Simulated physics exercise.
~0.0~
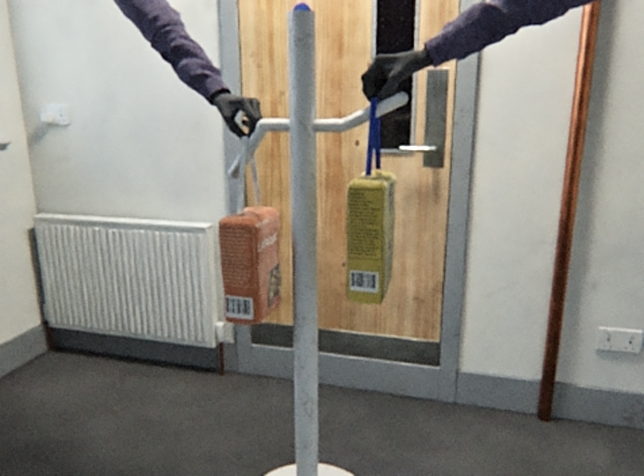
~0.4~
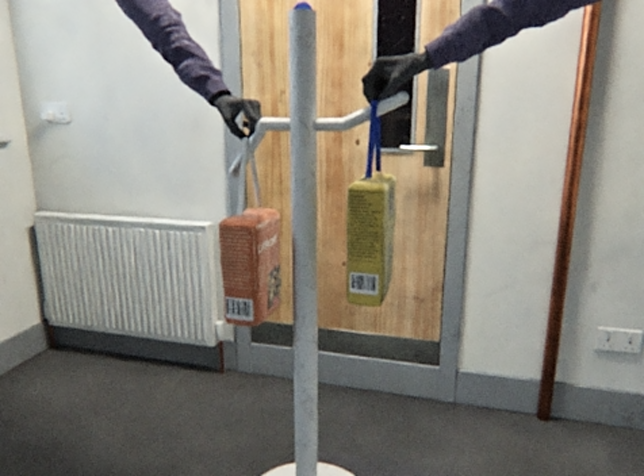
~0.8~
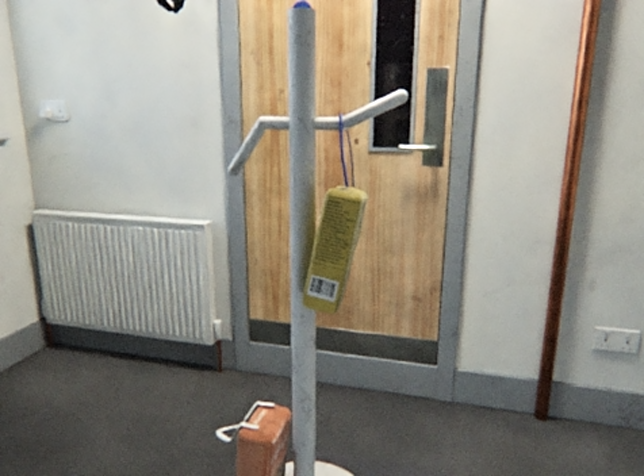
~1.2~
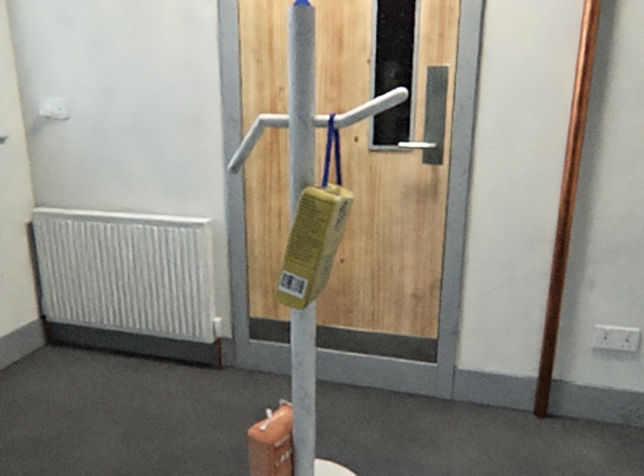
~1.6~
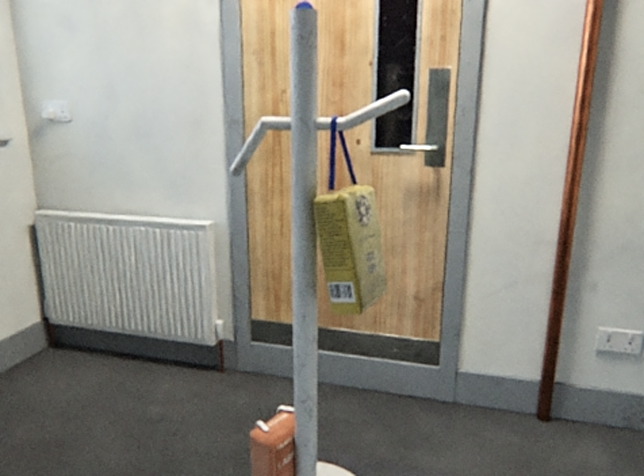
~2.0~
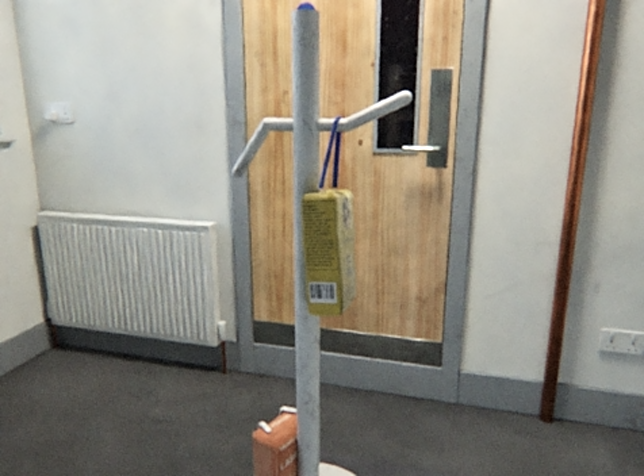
In the video, two gloved hands hold an orange sack and a yellow sack by their loops at the pegs of a white post, then let go. The orange sack drops to the floor, while the yellow sack swings and stays hanging from the right peg.
